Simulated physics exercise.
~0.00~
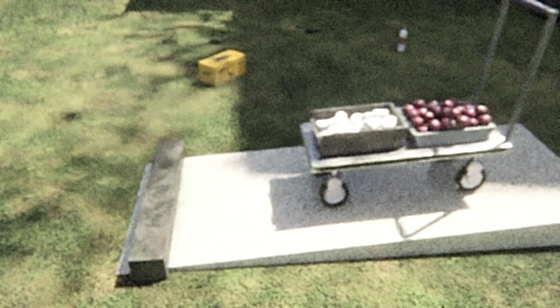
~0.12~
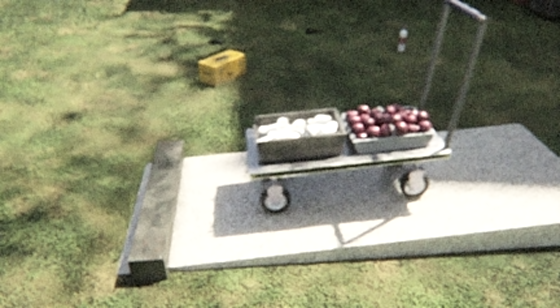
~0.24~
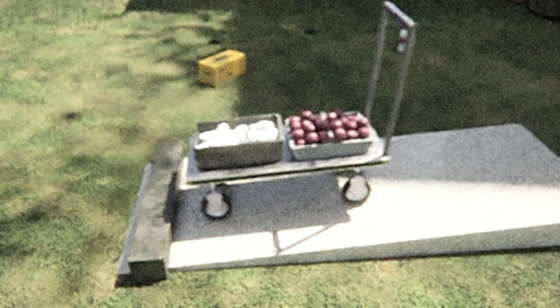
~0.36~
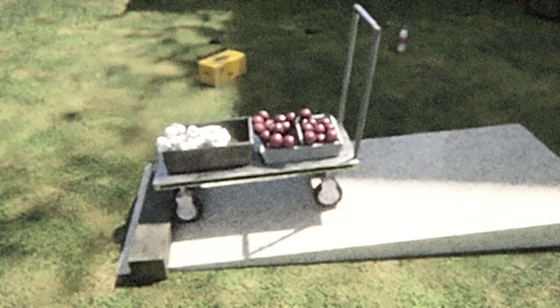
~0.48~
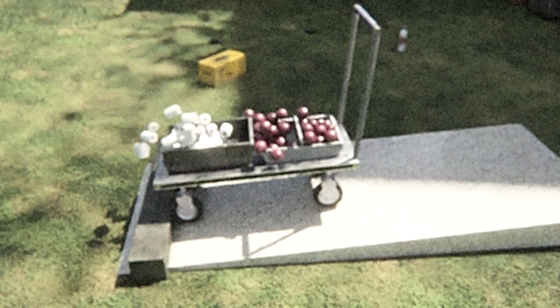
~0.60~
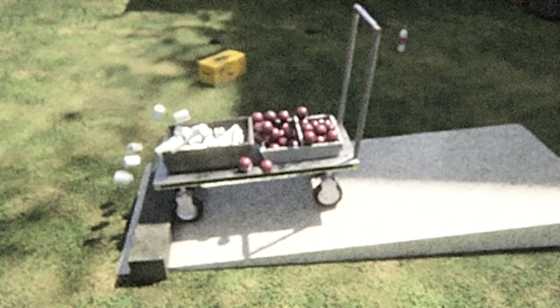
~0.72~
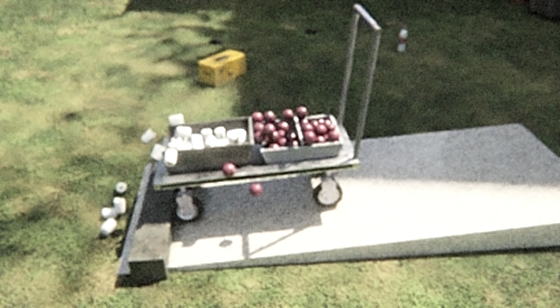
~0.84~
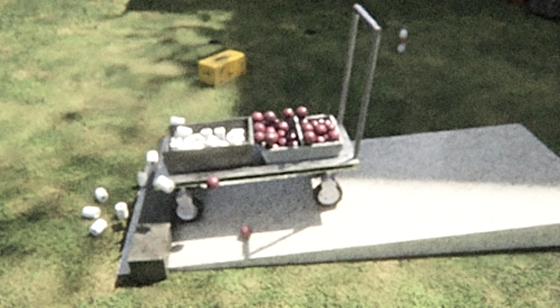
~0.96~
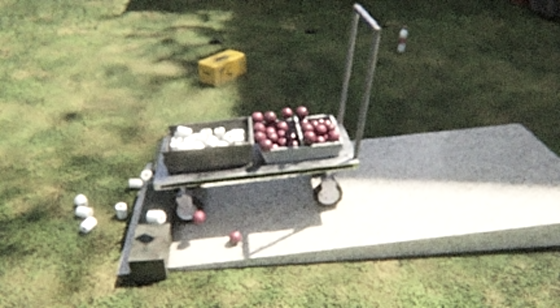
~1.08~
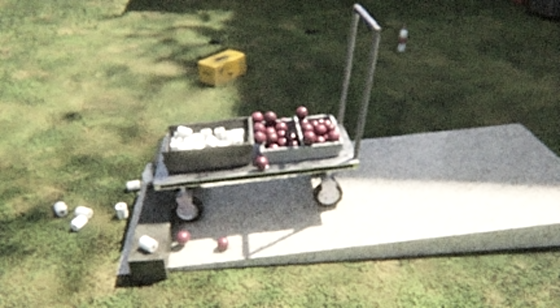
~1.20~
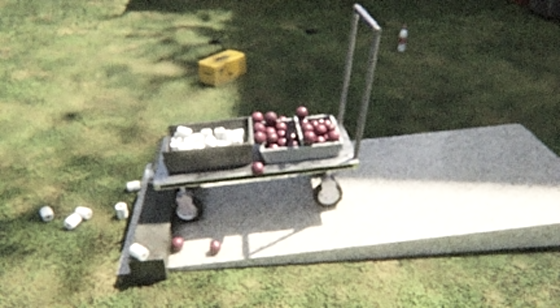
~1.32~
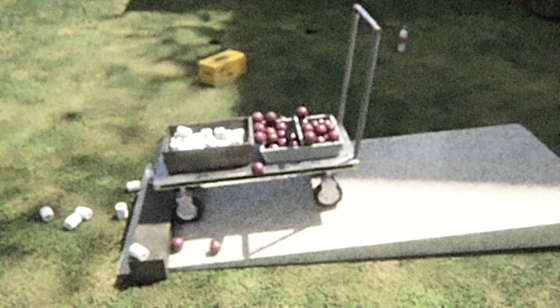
At the start, a flatbed trolley carrying a container of white paper rolls and another of red onions rolls left down a pale ramp on a lawn, toward a dark beam. It stops at the beam, and the load surges forward. Several white rolls tumble over the low left side of their container, while a few onions spill over the front side of theirs onto the deck. The rolls drop past the beam and scatter on the grass, and two onions fall to the ramp. At the end, the trolley stands still, with most of its load still aboard.
